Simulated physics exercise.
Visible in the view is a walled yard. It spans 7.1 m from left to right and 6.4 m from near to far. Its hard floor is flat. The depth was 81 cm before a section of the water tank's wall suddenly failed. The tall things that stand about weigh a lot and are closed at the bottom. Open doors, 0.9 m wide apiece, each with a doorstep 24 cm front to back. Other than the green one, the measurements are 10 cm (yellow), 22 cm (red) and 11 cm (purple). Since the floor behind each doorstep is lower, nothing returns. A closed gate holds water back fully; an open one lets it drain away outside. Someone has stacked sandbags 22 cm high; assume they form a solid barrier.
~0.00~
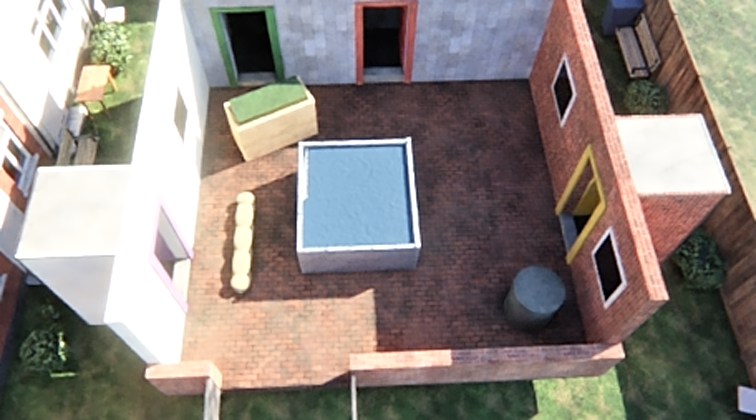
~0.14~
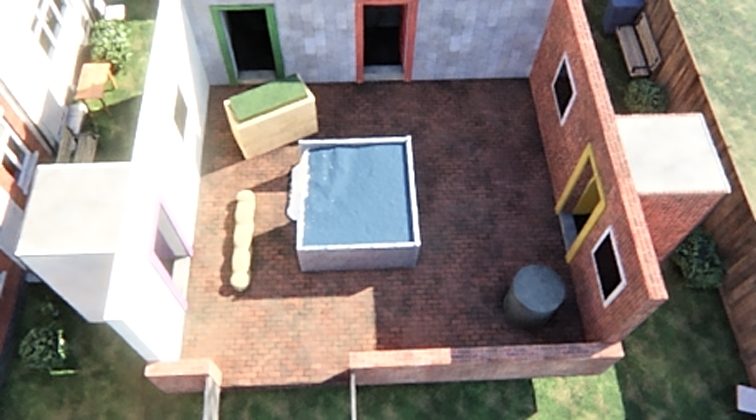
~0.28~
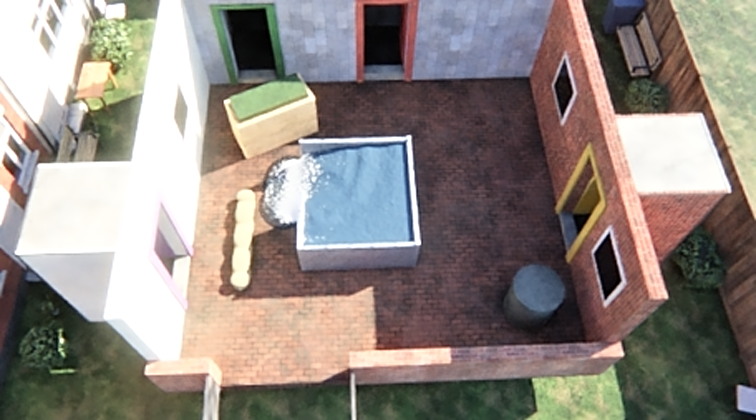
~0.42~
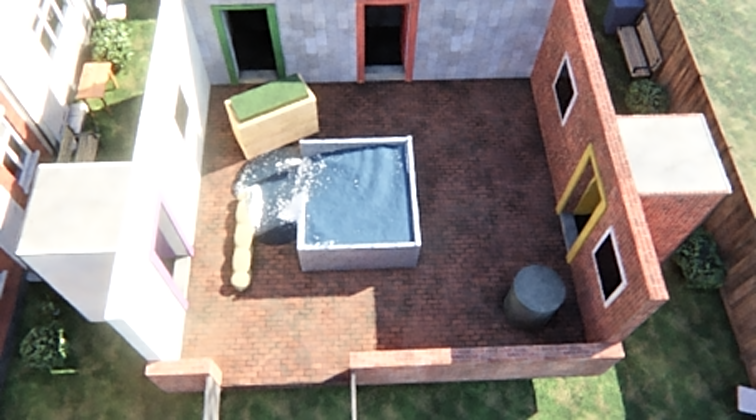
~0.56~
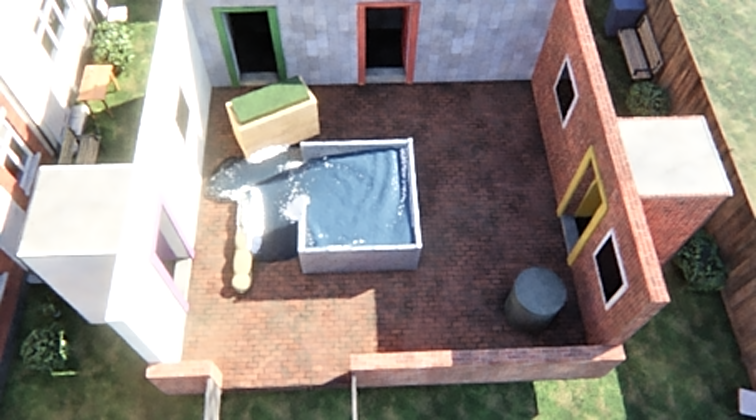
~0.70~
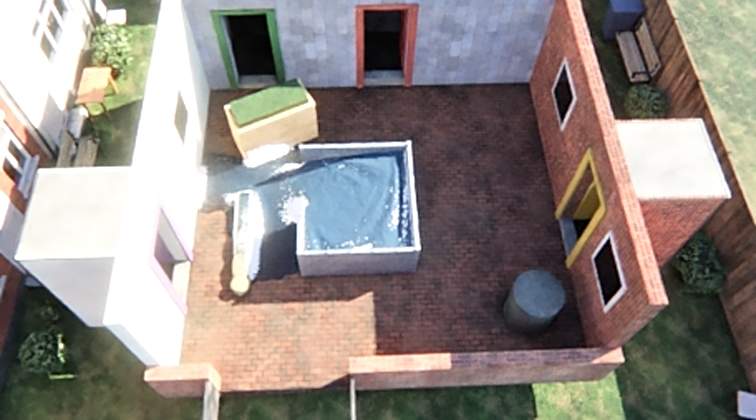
Water bursts from the left side of a square tank in a walled brick yard, splashes across the paving to the row of sandbags, then spreads around them towards the white wall as the water left in the tank churns.
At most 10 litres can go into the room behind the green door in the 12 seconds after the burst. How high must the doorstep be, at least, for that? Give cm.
About 24 cm.
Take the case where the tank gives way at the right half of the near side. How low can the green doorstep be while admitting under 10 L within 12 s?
Minimum height: Approx. 9.5 cm.
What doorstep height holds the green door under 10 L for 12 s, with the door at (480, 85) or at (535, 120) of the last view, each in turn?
In turn: About 7.5 cm, about 12.0 cm.
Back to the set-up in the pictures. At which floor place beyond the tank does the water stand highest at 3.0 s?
About (177, 378).
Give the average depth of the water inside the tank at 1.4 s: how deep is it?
The mean depth is about 54 cm.
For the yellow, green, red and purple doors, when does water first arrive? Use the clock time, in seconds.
Reading them off: Yellow 6.5 s, then green 1.6 s, then red 2.8 s, then purple 1.3 s.
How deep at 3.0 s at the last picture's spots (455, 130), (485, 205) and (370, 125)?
Close to 0, 0 and 2 cm deep.
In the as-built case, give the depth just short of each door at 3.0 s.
Yellow door 0 cm, green door 23 cm, red door 3 cm, purple door 11 cm.
After 1.4 s water covers 20 % of the floor, deepest (57 cm) near (201, 174); it has not reached the green door.
After 3.0 s water covers 50 % of the floor, deepest (51 cm) near (177, 378); 23 cm at the green door, 26 litres in over its 16 cm doorstep.
After 12.0 s water covers 95 % of the floor, deepest (11 cm) near (586, 362); 8 cm at the green door, 57 litres in over its 16 cm doorstep.
At the green door as built, the water arrived by 1.7 s and peaked near 25 cm at 2.4 s.
With a doorstep of 20.5 cm, 22 litres would have come in within the 12 s; with 28 cm, 2 litres. So under 10 litres takes about 24 cm.
